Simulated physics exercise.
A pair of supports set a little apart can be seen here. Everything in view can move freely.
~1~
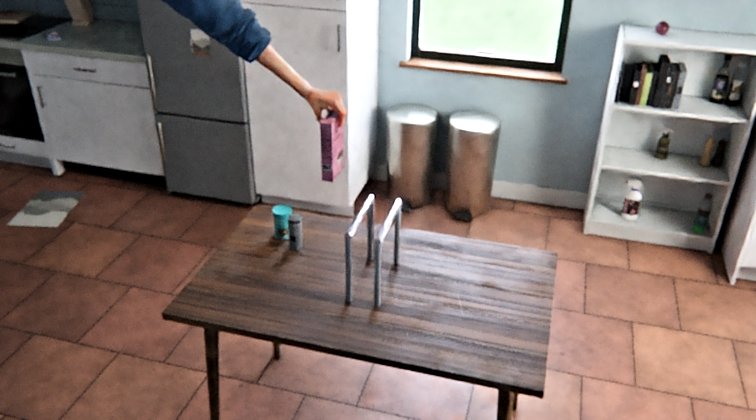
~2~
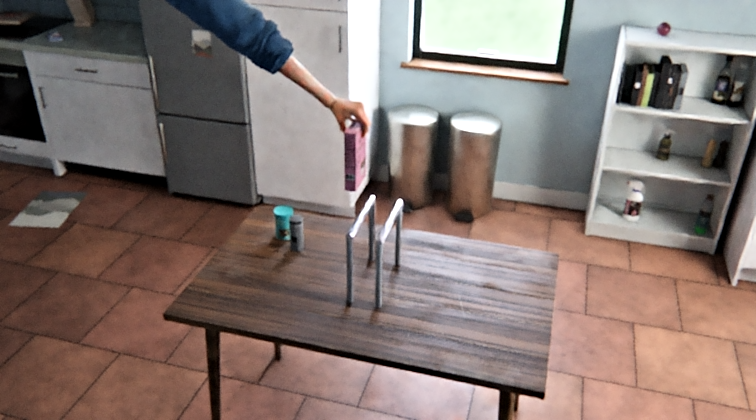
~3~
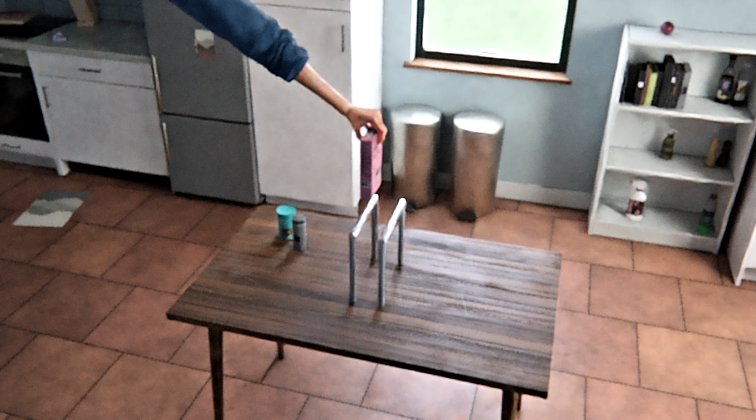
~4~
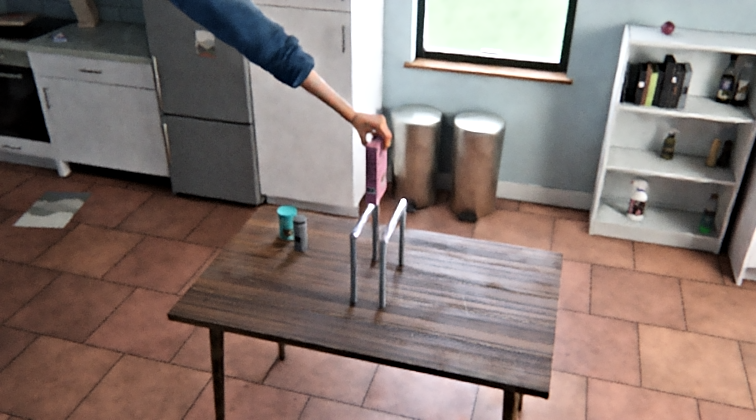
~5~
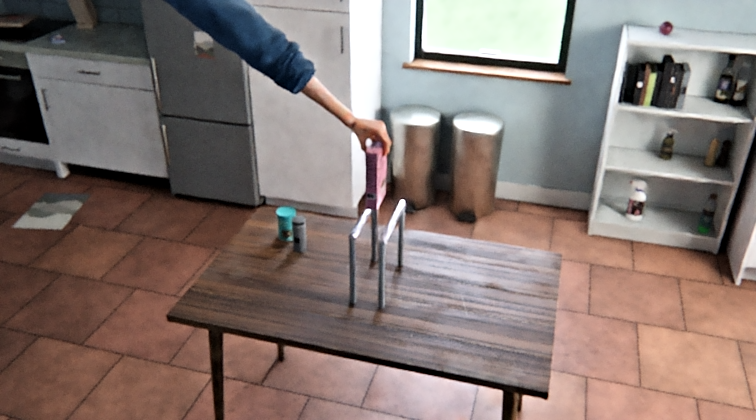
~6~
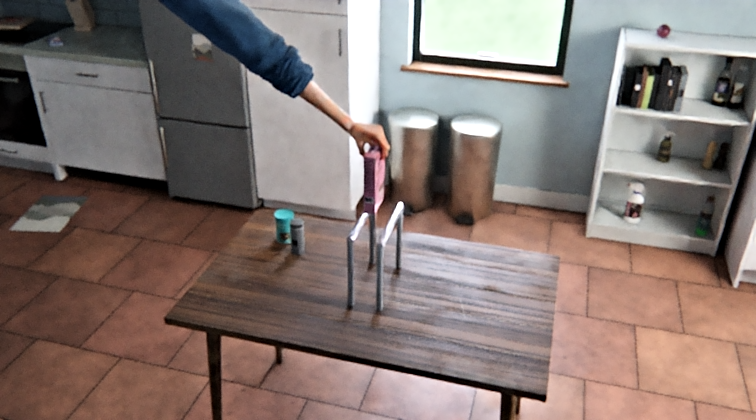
A hand moves a pink packet rightward and slightly down, then holds it above two metal supports.
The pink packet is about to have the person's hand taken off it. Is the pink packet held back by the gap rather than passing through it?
No: It goes through.
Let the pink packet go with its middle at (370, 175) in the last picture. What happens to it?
Well, it simply falls right through.
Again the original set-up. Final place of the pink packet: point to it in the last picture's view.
Close to (374, 260) in the last picture.
Then, 0.20 s past the last view, pink packet displaced about its own width near (374, 205).
Then, 0.30 s past the last view, pink packet displaced well along near (374, 254).
Finally, moved from the start, pink packet; the other 2 still in place. Final places as the last picture's camera would see them, pink packet near (374, 260). The packet drops through.
